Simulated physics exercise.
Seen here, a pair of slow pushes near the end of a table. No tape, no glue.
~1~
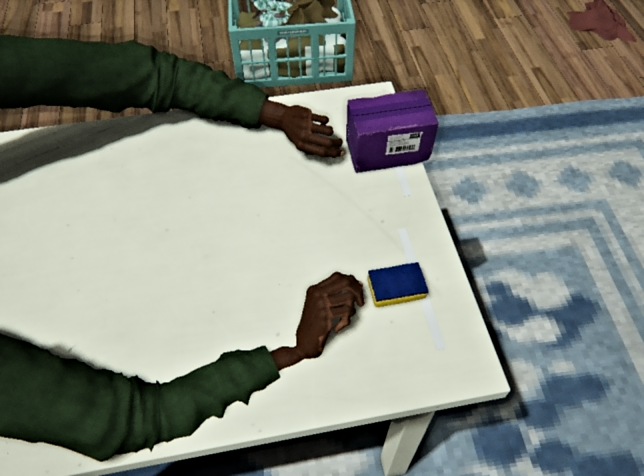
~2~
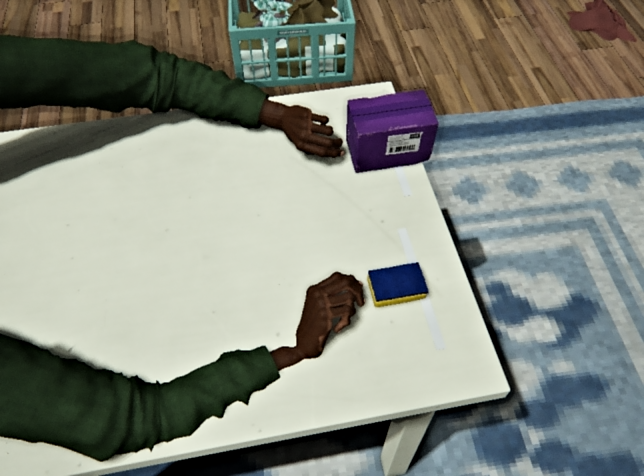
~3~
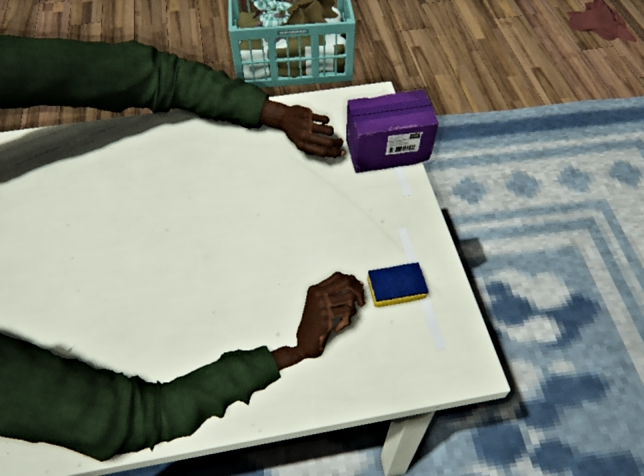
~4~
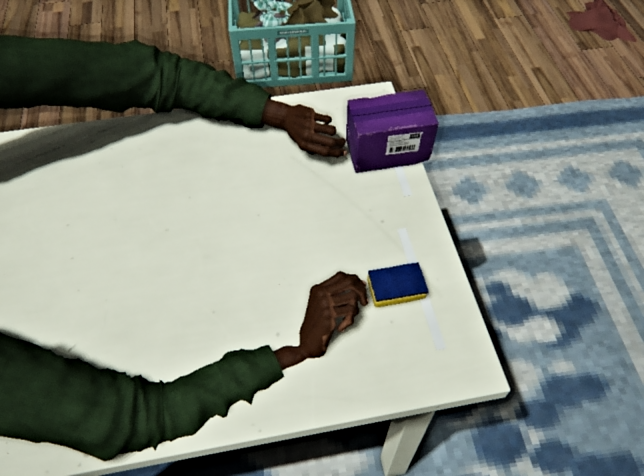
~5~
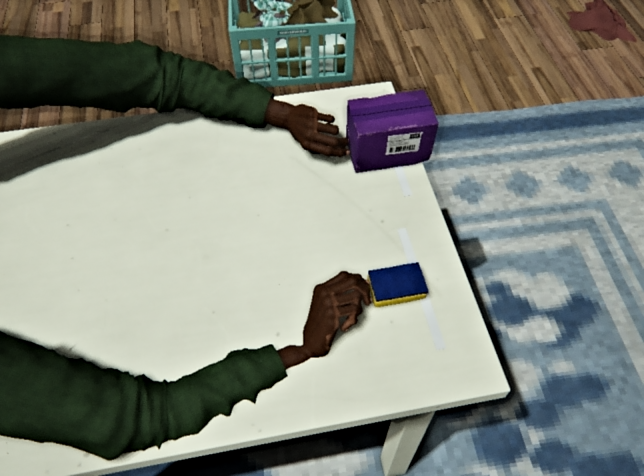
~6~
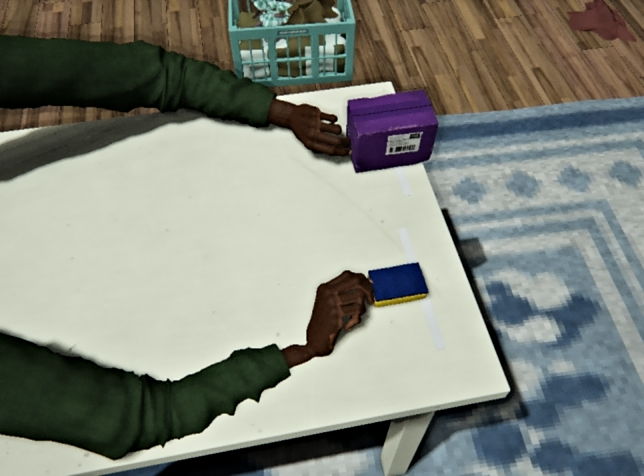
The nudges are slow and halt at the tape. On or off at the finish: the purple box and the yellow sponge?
Outcome: The purple box falls off the table; the yellow sponge remains on top.
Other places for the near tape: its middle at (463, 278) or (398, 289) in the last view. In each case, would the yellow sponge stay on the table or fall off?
In that order, it falls off the table; does not fall.
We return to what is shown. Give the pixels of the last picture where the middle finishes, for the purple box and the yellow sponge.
The purple box at (378, 313), the yellow sponge at (452, 276).
Then, 1.50 s after the last picture, purple box falling near (444, 241); yellow sponge moved about its own width near (452, 276).
At rest, the purple box drops to the floor, near (378, 313); the yellow sponge is still on the table, near (452, 275).
